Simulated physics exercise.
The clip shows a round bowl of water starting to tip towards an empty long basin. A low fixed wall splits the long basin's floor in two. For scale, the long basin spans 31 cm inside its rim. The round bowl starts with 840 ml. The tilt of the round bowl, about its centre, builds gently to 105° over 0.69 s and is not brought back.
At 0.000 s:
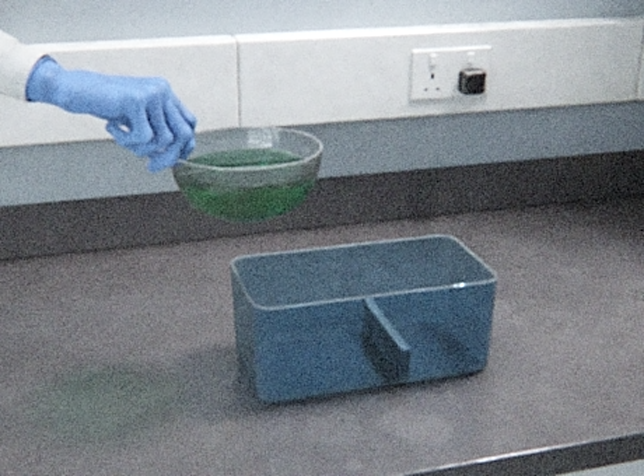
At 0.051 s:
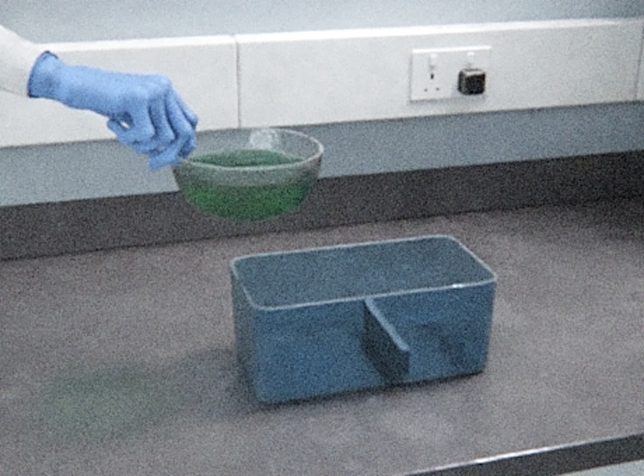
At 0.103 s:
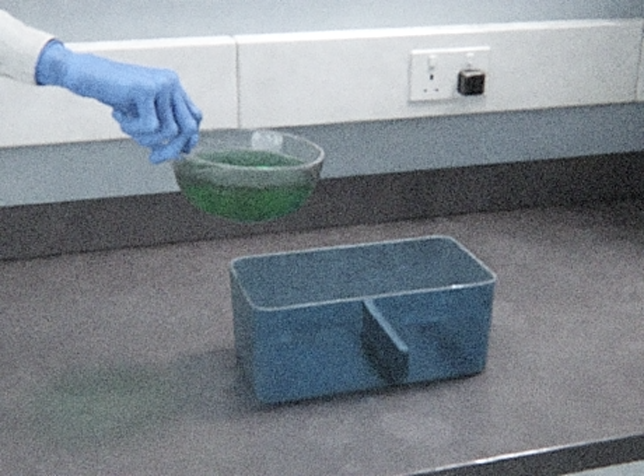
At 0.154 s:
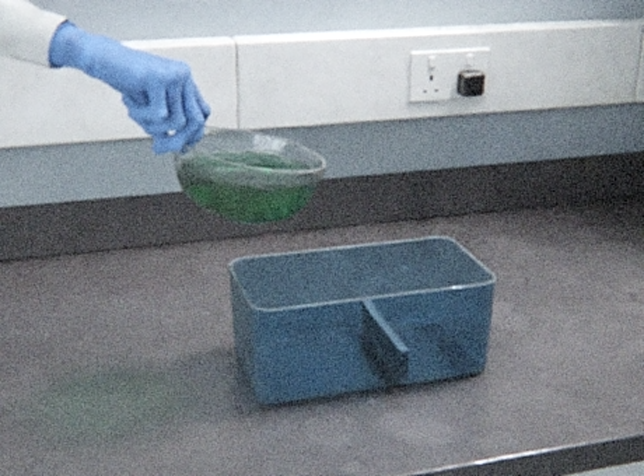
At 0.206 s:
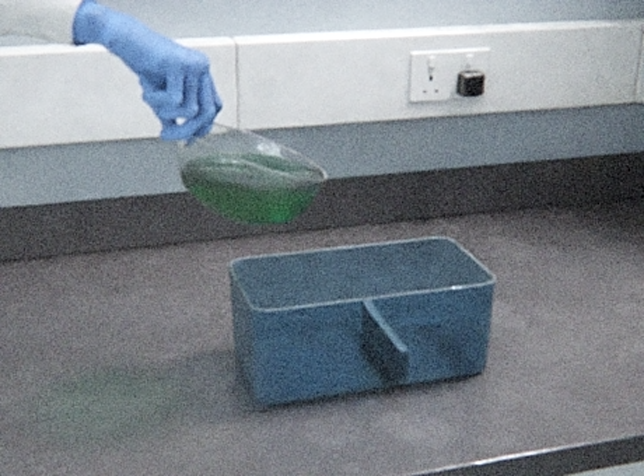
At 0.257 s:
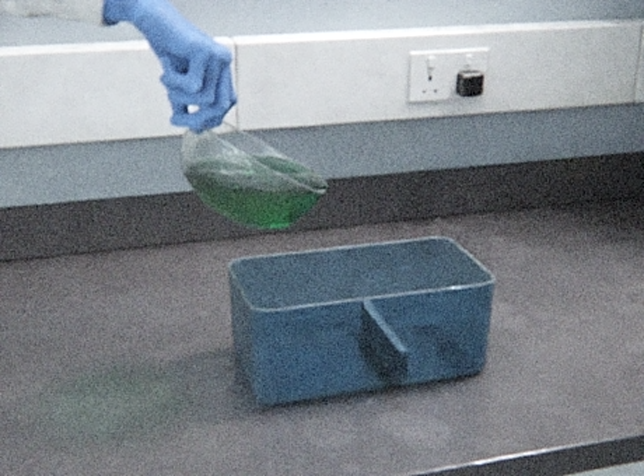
A gloved hand tilts a clear bowl of green liquid rightward above a blue basin.
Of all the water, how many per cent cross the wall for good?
Roughly 11 per cent is past the wall.
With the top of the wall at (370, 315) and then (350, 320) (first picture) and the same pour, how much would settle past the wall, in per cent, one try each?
First 15, then 50 per cent.
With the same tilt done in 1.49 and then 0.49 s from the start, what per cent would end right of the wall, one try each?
In turn about 15 and 20 per cent.
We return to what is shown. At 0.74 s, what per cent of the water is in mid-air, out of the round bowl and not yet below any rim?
About 5 per cent.
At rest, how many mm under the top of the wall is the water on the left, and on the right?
Some 18 mm on the left and 38 mm on the right.
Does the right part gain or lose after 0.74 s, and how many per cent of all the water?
The share moves up, by some 8 per cent.
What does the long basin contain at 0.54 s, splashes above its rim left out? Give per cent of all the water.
Some 48 per cent.
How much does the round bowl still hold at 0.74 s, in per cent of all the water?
About 1 per cent.
Then, 0.54 s in, the tilt is 93° and 16 per cent is still to pour, 48 is left of the wall and 1 right of it.
Then, 0.74 s in, the tilt is 105° and 1 per cent is still to pour, 90 is left of the wall and 4 right of it.
Then, 0.96 s in, the tilt is 105° and 0 per cent is still to pour, 85 is left of the wall and 11 right of it.
Then, 1.19 s in, the tilt is 105° and 0 per cent is still to pour, 85 is left of the wall and 11 right of it.
Finally, 85 per cent lies left of the wall, 11 right of it and 4 outside.
